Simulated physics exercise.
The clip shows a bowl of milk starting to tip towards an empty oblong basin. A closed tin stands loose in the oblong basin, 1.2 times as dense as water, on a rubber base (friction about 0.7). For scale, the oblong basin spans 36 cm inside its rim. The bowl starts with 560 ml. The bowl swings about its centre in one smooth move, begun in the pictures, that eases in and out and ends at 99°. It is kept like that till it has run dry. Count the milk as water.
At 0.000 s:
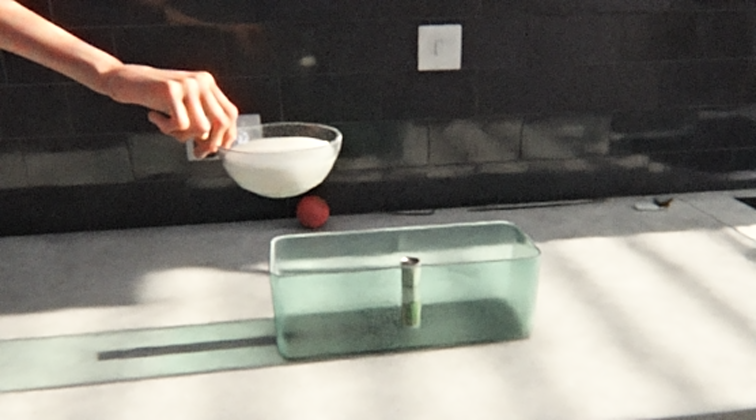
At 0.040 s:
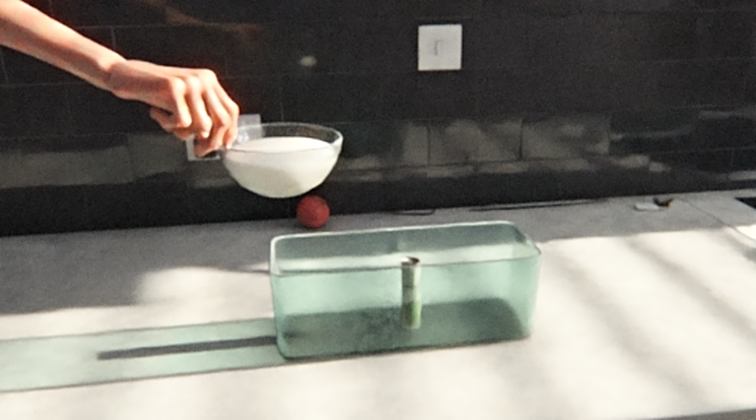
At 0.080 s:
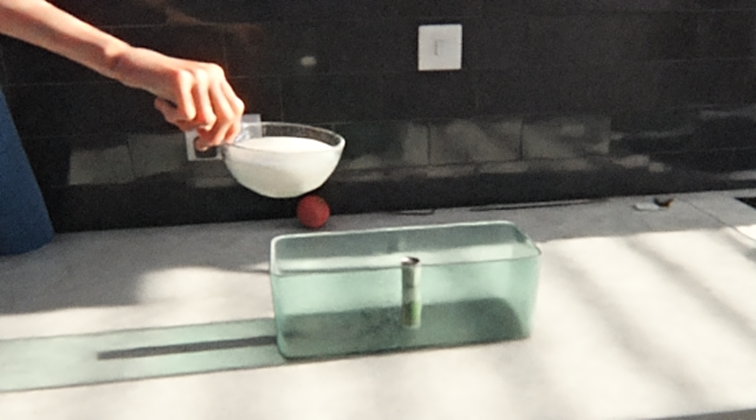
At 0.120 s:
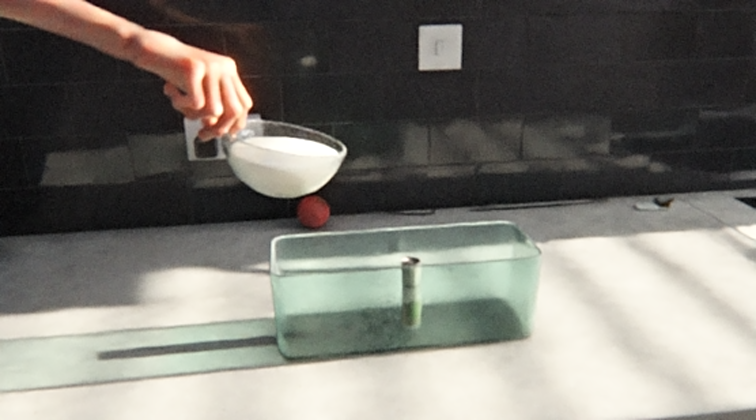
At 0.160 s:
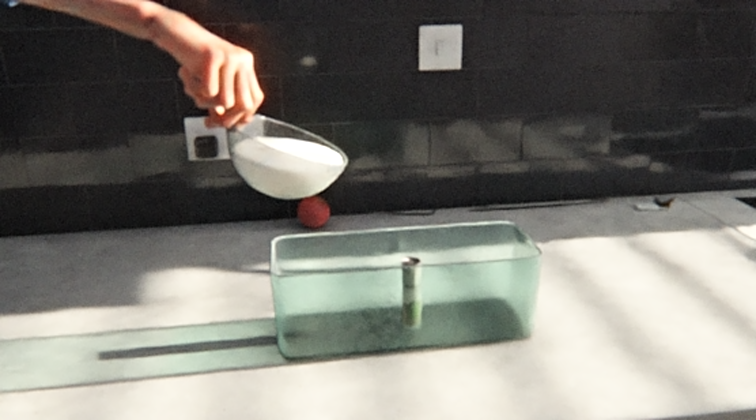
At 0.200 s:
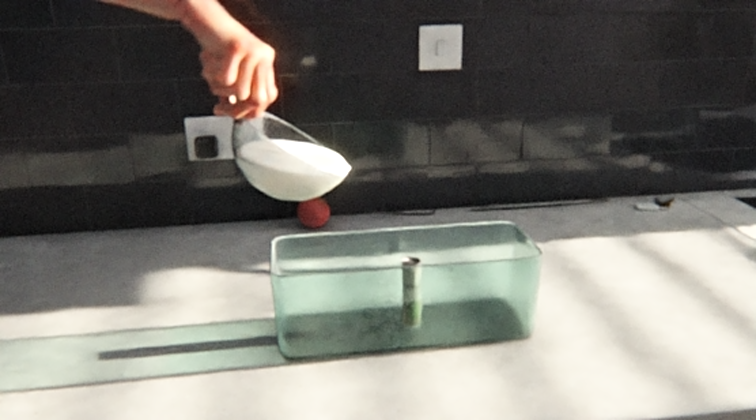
Hand tilting a clear glass bowl of milk rightward above a green glass basin with a small upright tin inside it.
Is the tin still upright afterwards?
It topples.
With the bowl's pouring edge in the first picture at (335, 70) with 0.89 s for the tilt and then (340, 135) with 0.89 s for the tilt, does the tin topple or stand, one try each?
First it keeps standing; then it remains upright.
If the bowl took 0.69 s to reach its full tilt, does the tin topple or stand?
The tin stays up.
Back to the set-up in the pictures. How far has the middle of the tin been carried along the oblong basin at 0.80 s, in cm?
About 5 cm.
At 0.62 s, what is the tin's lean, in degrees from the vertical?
It is at some 15°.
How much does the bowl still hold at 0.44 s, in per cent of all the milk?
Some 8 per cent.
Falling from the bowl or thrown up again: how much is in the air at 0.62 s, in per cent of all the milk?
Near 1 in a hundred.
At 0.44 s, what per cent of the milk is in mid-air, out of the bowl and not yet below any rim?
Near 38 in a hundred.
By 0.44 s the tilt is 96° and 8 per cent is still to pour; the tin stands where it began.
By 0.62 s the tilt is 99° and 0 per cent is still to pour; the tin leans 16°.
By 0.80 s the tilt is 99° and 0 per cent is still to pour; the tin leans 55°.
By 1.00 s the tilt is 99° and 0 per cent is still to pour; the tin lies on its side.
At rest the tin lies on its side.
